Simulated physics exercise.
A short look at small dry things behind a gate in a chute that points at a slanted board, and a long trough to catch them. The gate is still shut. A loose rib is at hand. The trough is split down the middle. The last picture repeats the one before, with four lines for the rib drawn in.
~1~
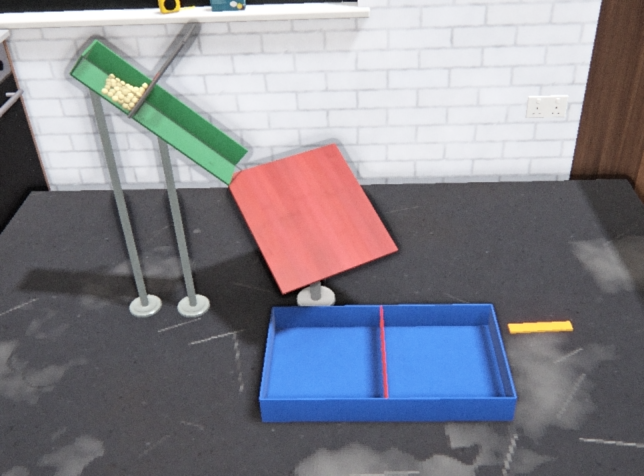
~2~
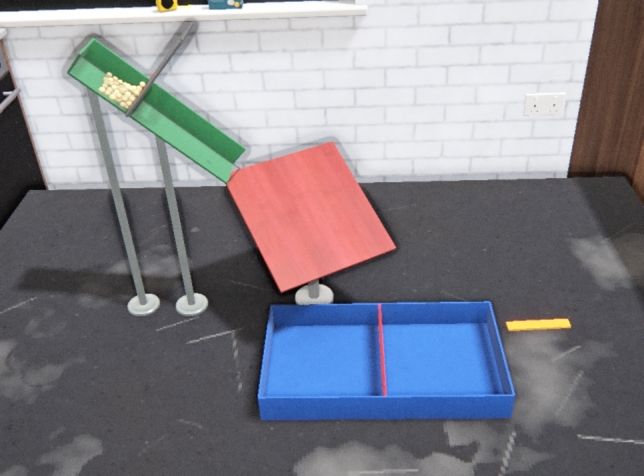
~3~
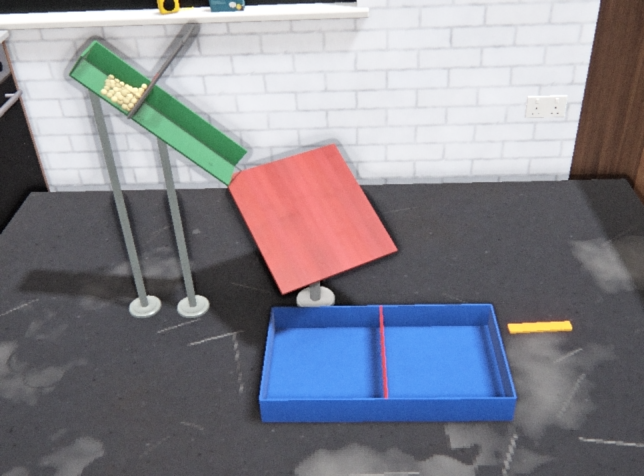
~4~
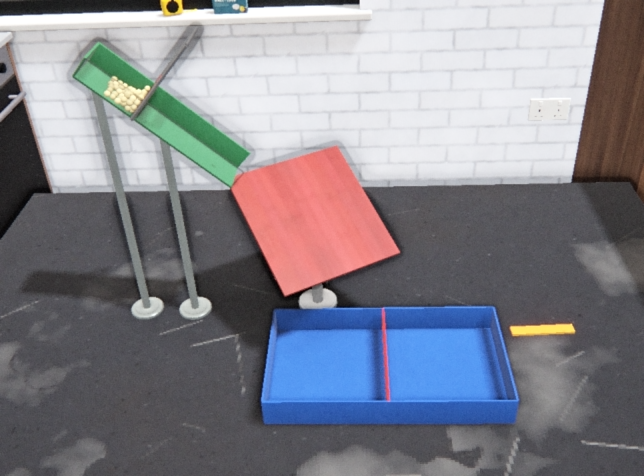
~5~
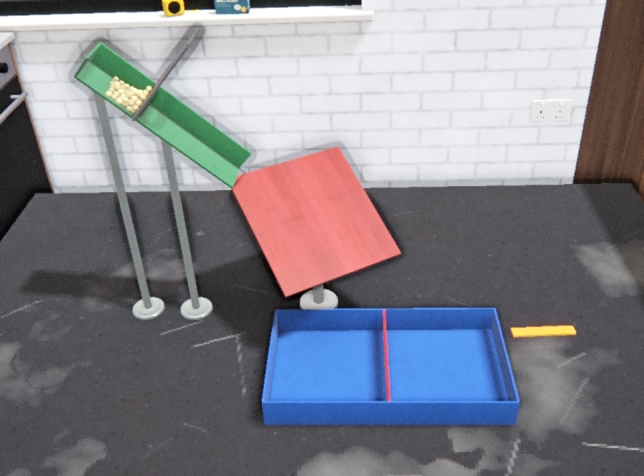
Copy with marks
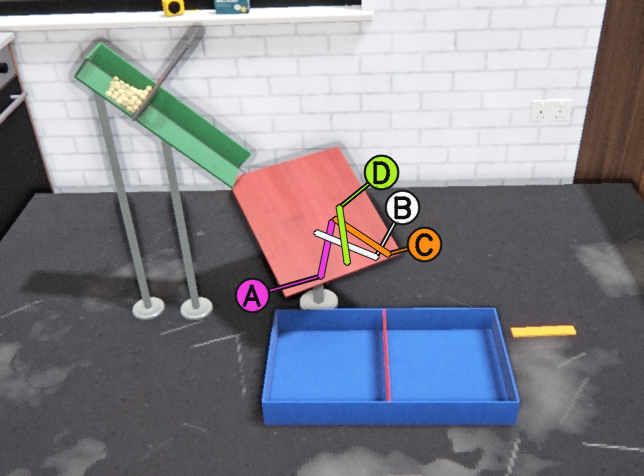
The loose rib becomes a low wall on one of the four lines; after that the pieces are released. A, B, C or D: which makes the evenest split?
The best line is B.
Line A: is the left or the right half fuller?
The left half.
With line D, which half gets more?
The left half.
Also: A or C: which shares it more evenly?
Here it is line C.
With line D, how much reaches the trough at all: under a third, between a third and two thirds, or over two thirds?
Over two thirds.
On the marked copy, line A from (331, 222) to (320, 276); line B from (316, 232) to (375, 257); line C from (335, 219) to (388, 254); line D from (339, 207) to (347, 262).
For line A, of what is caught, the larger part in the left half, about a tenth in the right.
For line B, of what is caught, roughly half in the left half, roughly half in the right.
For line C, of what is caught, roughly a quarter in the left half, the larger part in the right.
For line D, of what is caught, the larger part in the left half, about a tenth in the right.
